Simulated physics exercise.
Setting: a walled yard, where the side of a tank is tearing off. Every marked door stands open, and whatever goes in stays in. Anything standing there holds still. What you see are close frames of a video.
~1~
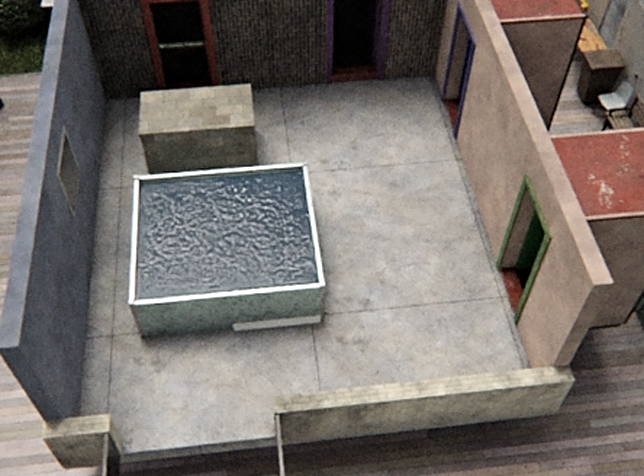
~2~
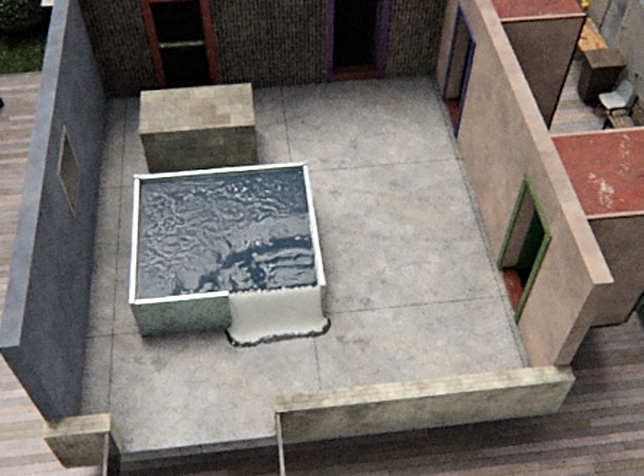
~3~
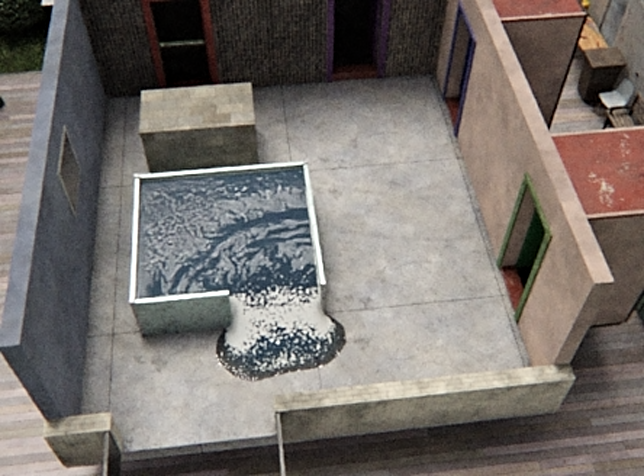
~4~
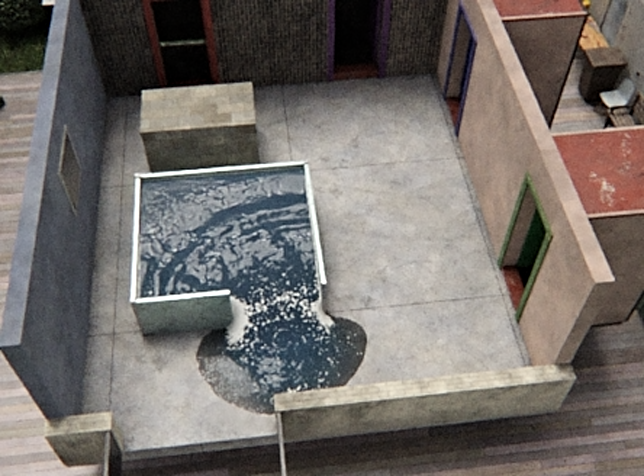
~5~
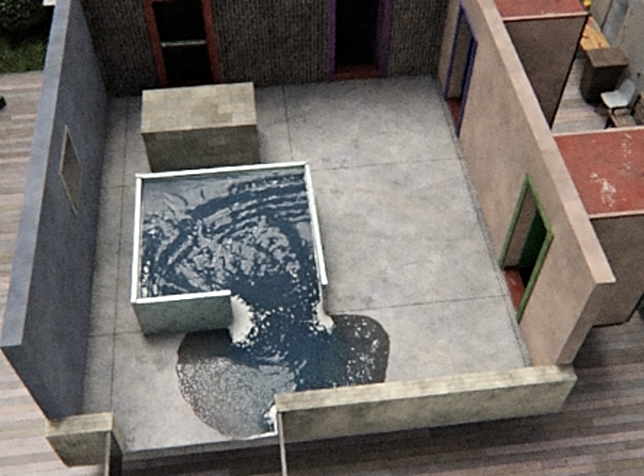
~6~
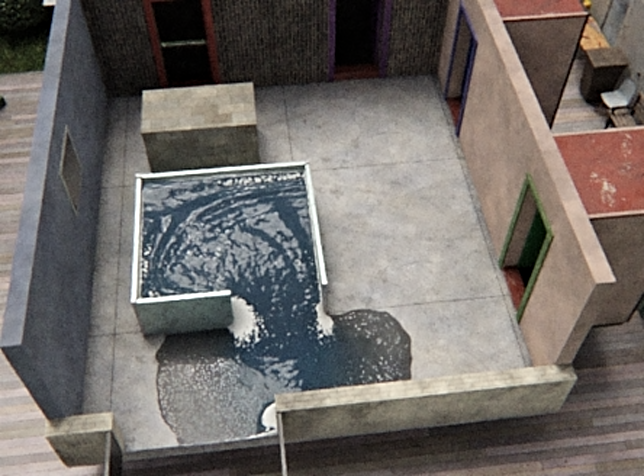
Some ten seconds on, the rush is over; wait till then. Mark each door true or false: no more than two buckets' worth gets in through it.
Red door: True, green door: False, blue door: True, purple door: True.
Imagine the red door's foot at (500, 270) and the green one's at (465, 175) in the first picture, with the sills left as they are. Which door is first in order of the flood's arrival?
It's the red-painted one.
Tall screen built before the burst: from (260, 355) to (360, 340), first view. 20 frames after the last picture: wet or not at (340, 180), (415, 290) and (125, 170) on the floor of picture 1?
Taking the points in turn, they are high and dry, inundated and high and dry.
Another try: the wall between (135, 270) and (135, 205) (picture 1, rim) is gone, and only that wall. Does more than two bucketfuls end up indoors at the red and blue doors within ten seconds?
Lab note: Red tops the threshold; blue tops the threshold.
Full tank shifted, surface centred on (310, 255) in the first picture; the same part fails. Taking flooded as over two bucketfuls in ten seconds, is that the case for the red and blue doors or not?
Lab note - red door crosses the line; blue door crosses the line.
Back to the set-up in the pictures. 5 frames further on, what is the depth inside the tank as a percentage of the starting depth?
That comes to about 72 per cent.
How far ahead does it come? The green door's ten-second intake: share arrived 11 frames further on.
It comes to around 0 percent of the ten-second total.
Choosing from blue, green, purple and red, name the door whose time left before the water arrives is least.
Looks like the one in green.
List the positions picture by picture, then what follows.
The water tank at (225, 232) is whole and still, in the first frame.
Water pours out at (276, 308) and has run to (327, 321), in the second frame.
The front is at (235, 369), out from the gap at (277, 310), in the third frame.
The front is at a hidden place, out from the gap at (277, 310), in the fourth frame.
Water pours out at (278, 311) and has run to a hidden place, in the fifth frame.
The front is at a hidden place, out from the gap at (278, 311), in the sixth frame.
A moment on, water covers 15 % of the floor; the red door not reached, the green door not reached, the blue door not reached, the purple door not reached.
Next, water covers 20 % of the floor; the red door not reached, the green door wet at the sill, nothing in, the blue door not reached, the purple door not reached.
Then, water covers 40 % of the floor; the red door not reached, the green door over two buckets in, the blue door wet at the sill, nothing in, the purple door not reached.
Later, water covers 80 % of the floor; the red door not reached, the green door far over two buckets in, the blue door wet at the sill, nothing in, the purple door wet at the sill, nothing in.
In the end, water covers 95 % of the floor; the red door wet at the sill, nothing in, the green door far over two buckets in, the blue door under two buckets in, the purple door wet at the sill, nothing in.
